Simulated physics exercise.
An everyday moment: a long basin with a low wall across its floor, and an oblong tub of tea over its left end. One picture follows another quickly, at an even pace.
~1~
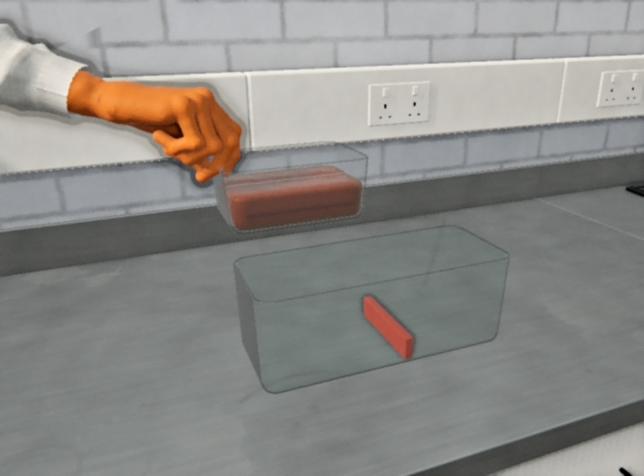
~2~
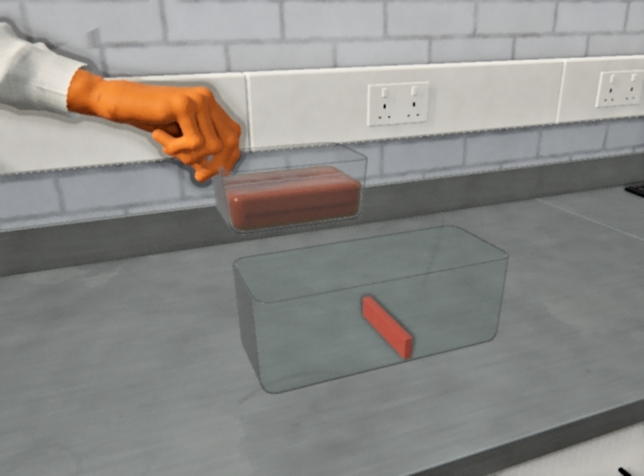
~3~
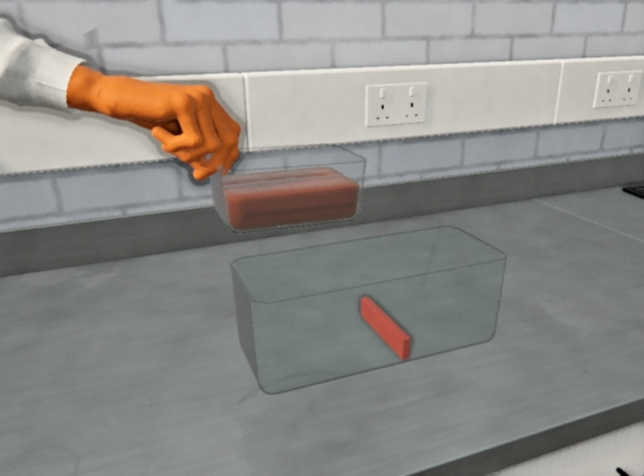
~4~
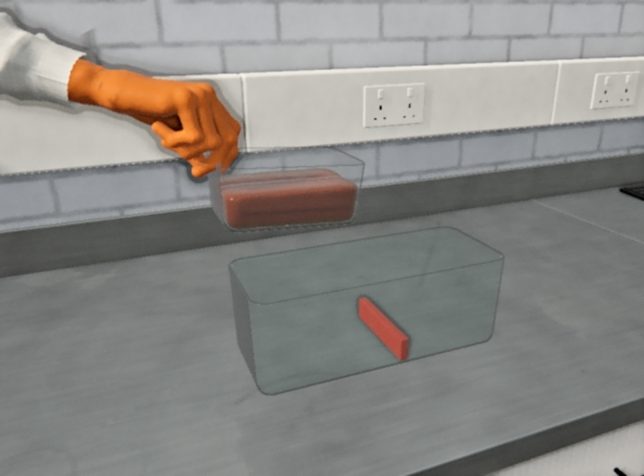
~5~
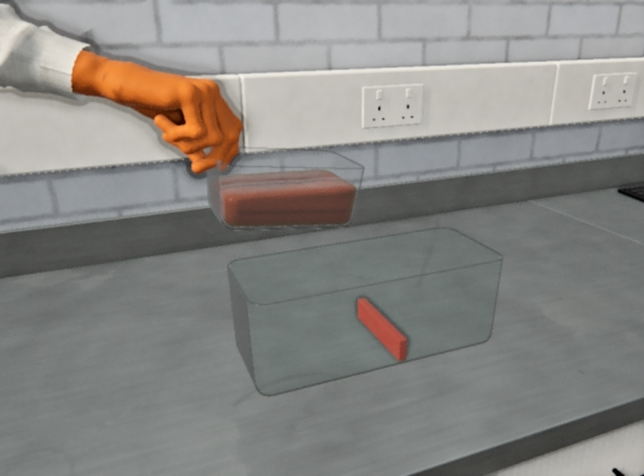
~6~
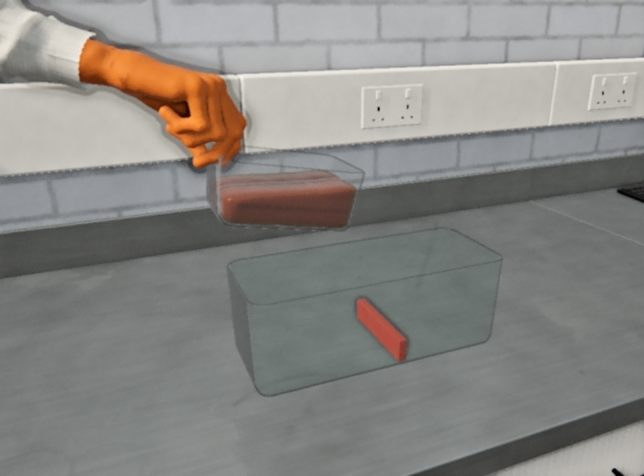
In the video, an orange hand holds a small clear tub of reddish-brown liquid above the left end of a long transparent basin with a low red wall across its floor, then gradually tilts the tub slightly to the right.
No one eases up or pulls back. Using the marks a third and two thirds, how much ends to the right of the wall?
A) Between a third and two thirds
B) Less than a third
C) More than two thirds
(A) Between a third and two thirds.
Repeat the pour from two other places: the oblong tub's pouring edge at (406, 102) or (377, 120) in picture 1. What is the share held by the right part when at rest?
Roughly 80 percent on the first try and 60 percent on the second.
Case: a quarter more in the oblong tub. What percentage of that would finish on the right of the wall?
About 50 per cent.
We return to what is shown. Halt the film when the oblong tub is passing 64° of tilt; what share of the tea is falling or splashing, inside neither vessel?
About 30 per cent.
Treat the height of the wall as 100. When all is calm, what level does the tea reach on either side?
I'd put the left at about 40 and the right at about 60.
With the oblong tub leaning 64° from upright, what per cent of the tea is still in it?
Around 50 percent remains.
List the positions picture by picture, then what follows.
In the first frame, tilt 0°; pouring edge (352, 151); surface from (221, 187) to (348, 172); the long basin's rim runs from (244, 282) to (483, 241); the wall's top is at (387, 317).
In the second frame, tilt 0°; pouring edge (352, 151); surface from (220, 187) to (347, 172).
In the third frame, tilt 2°; pouring edge (350, 153); surface from (218, 186) to (345, 173).
In the fourth frame, tilt 4°; pouring edge (349, 157); surface from (216, 186) to (343, 175).
In the fifth frame, tilt 7°; pouring edge (349, 161); surface from (214, 187) to (342, 177).
In the sixth frame, tilt 11°; pouring edge (349, 166); surface from (214, 187) to (342, 177).
A moment on, the oblong tub is tipped part way and 49 per cent is still to pour, 5 is left of the wall and 15 right of it.
Next, the oblong tub is tipped right over and 8 per cent is still to pour, 38 is left of the wall and 49 right of it.
Then the oblong tub is tipped right over and 0 per cent is still to pour, 50 is left of the wall and 50 right of it.
Later the oblong tub is tipped right over and 0 per cent is still to pour, 50 is left of the wall and 50 right of it.
In the end 50 per cent lies left of the wall, 50 right of it and 0 outside.
